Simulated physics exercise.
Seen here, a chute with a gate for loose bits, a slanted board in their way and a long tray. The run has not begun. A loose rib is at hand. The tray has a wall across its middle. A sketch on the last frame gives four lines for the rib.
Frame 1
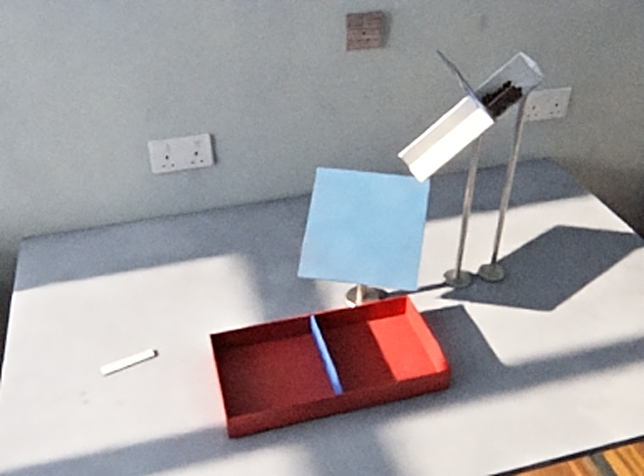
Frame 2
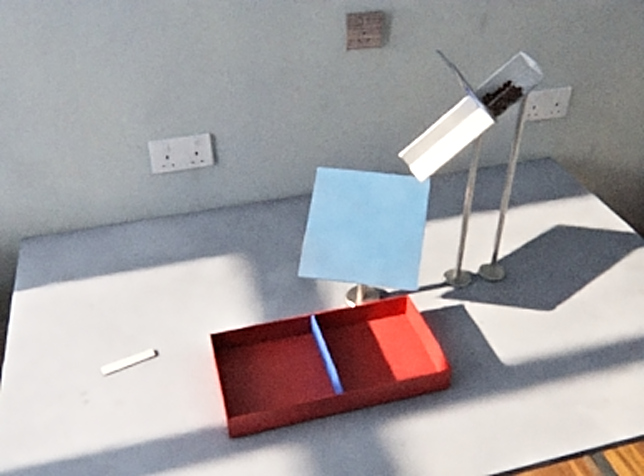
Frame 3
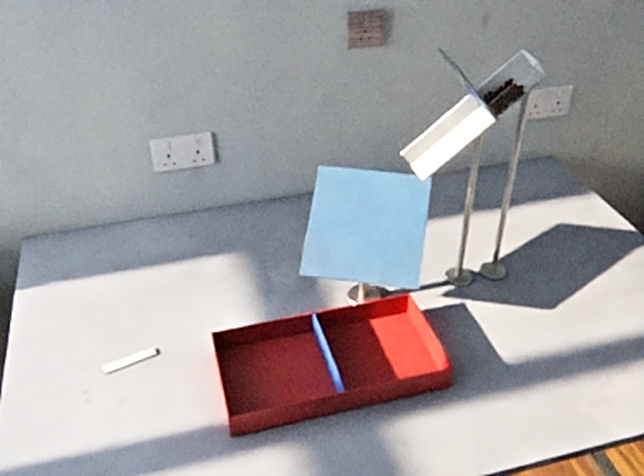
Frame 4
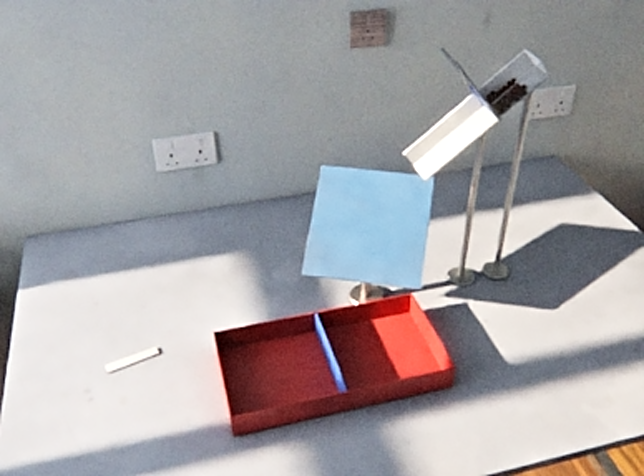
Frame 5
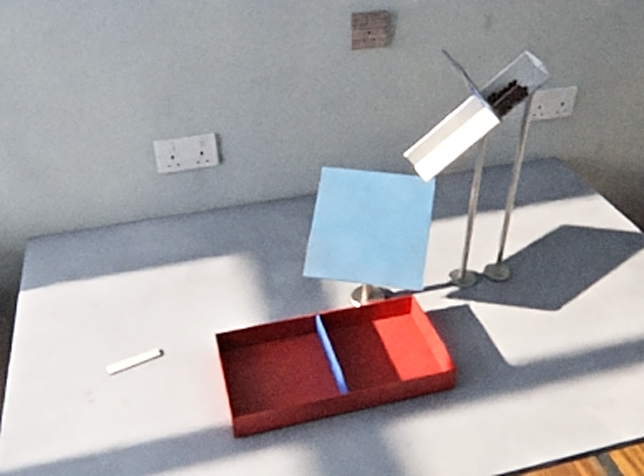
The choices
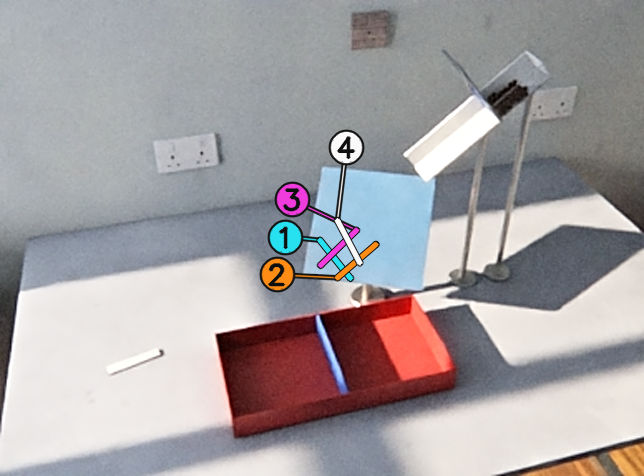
A grey table holds a divided red tray, a blue board and a raised chute, all still.
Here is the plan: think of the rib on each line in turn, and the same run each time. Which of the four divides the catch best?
3.
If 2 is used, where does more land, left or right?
More lands on the left.
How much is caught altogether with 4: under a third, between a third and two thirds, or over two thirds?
Over two thirds.
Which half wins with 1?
The right half.
On the marked copy, line 1 from (319, 240) to (350, 278); line 2 from (375, 244) to (337, 277); line 3 from (356, 230) to (320, 265); line 4 from (337, 220) to (359, 262).
Choosing 1, of what is caught, a stray few in the left half, nearly all in the right.
Choosing 2, of what is caught, most in the left half, a small part in the right.
Choosing 3, of what is caught, about two thirds in the left half, about a third in the right.
Choosing 4, of what is caught, a small part in the left half, nearly all in the right.
